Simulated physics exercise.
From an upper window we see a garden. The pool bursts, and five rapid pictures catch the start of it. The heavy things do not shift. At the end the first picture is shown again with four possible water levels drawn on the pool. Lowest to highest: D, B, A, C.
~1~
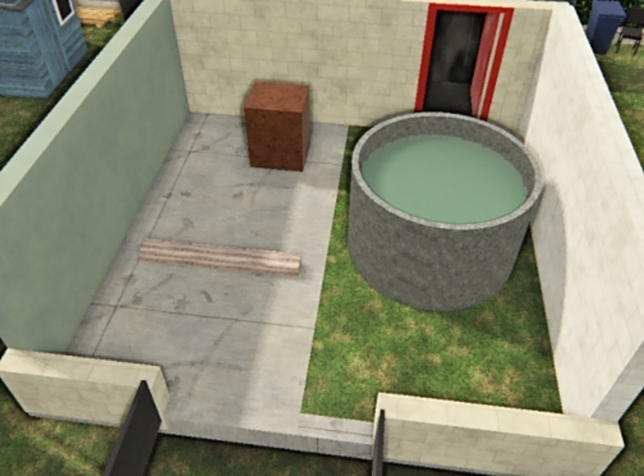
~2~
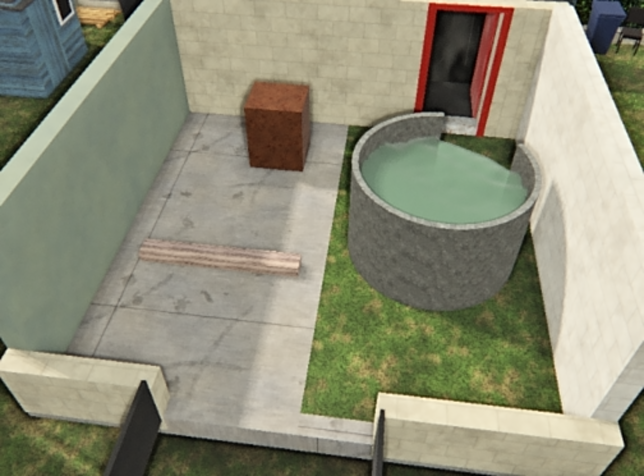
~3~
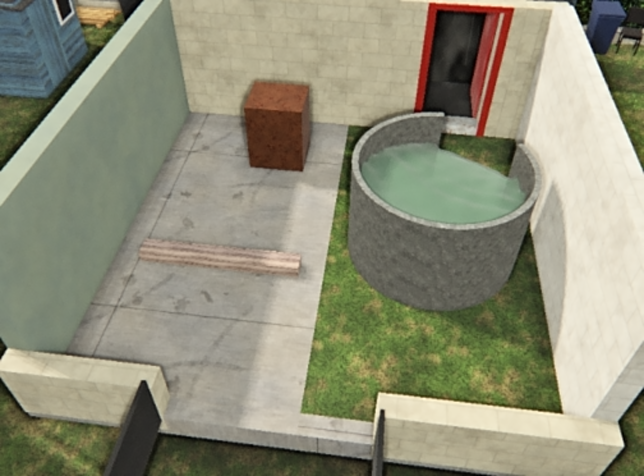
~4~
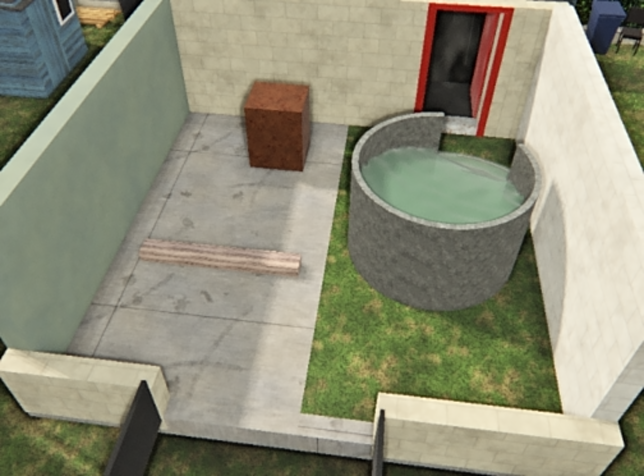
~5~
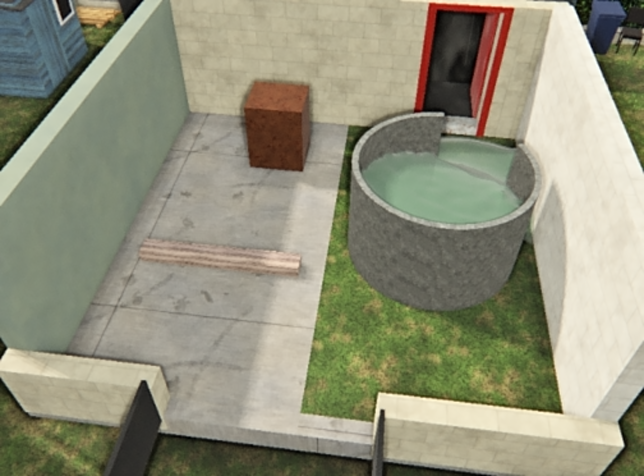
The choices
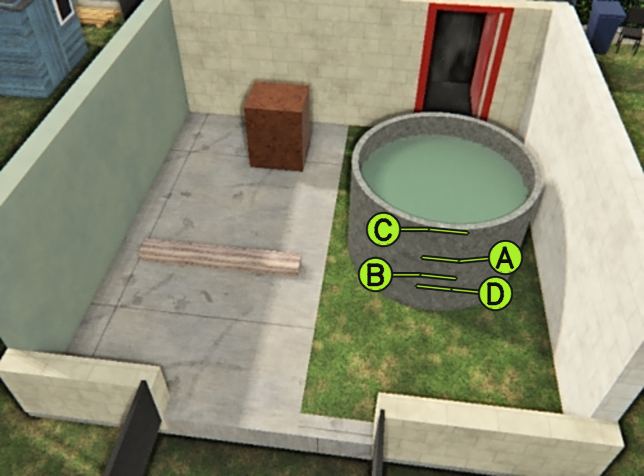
Green water lies level in a round grey pool on the grass of a walled garden, until a section of the pool's far wall, near the red doorway, opens into a gap. The water slumps and ripples toward the opening, then its surface sinks lower inside the pool, baring more of the inner wall.
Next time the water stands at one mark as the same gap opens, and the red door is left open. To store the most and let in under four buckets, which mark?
It is D.
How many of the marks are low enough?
One.
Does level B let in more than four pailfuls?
Yes.
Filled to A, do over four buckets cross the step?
Yes.
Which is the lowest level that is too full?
That is level B.
On the marked copy, A at (441, 259); B at (437, 276); C at (447, 231); D at (434, 287); from the bottom up D, B, A, C.
With A, dozens of bucketfuls pour in.
With B, about 10 bucketfuls get in.
With C, dozens of bucketfuls pour in.
With D, a bucket or two gets in.
